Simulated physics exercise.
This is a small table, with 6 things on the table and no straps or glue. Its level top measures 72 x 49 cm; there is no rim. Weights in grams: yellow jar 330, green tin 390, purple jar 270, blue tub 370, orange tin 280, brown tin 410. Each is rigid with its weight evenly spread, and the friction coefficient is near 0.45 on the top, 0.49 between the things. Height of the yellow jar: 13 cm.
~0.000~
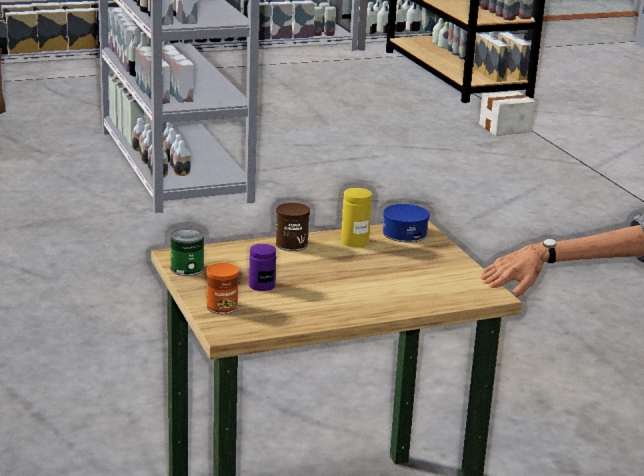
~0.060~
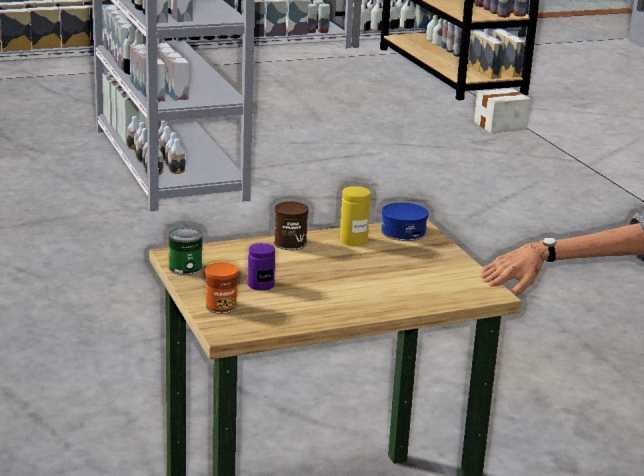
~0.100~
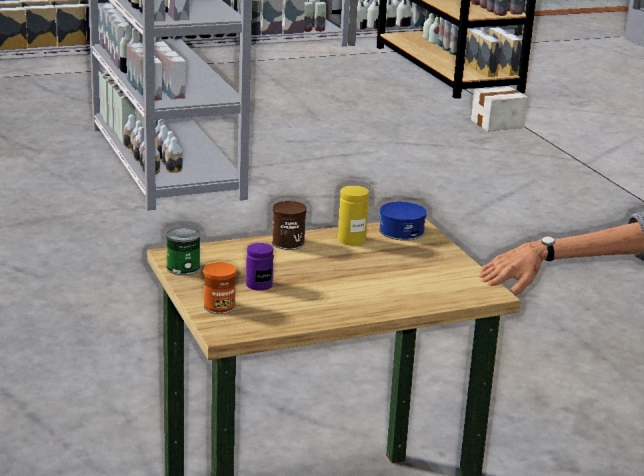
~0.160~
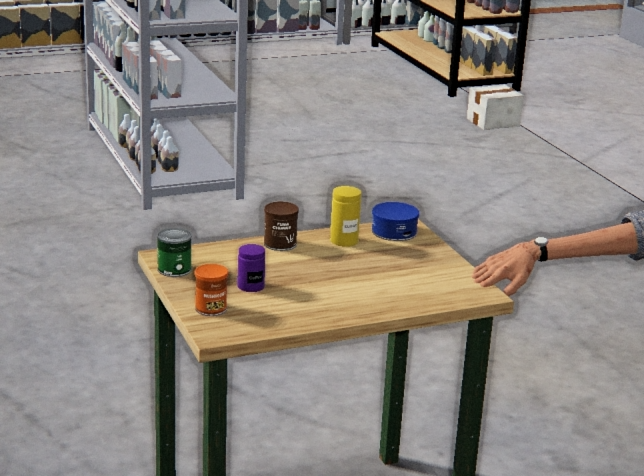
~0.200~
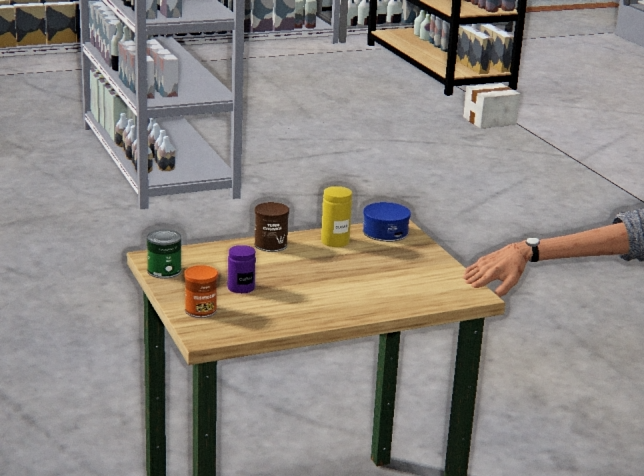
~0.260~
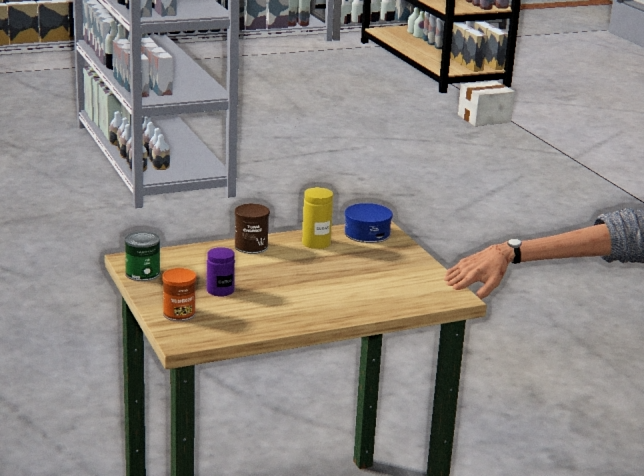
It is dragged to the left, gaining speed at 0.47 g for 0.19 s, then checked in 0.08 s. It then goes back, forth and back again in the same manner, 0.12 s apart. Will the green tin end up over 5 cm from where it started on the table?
The green tin gets shifted.
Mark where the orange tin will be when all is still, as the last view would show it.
At about (220, 289).
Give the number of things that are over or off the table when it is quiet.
In all, 1.
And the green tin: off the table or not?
The green tin ends off the table.
After 0.76 s, green tin now off the table.
After 1.16 s, table shifted 12 cm; blue tub moved 4 cm; brown tin moved 4 cm; orange tin moved 4 cm.
In the end (2.2 s), off the table, green tin; the other 5 under 5 cm from the start.
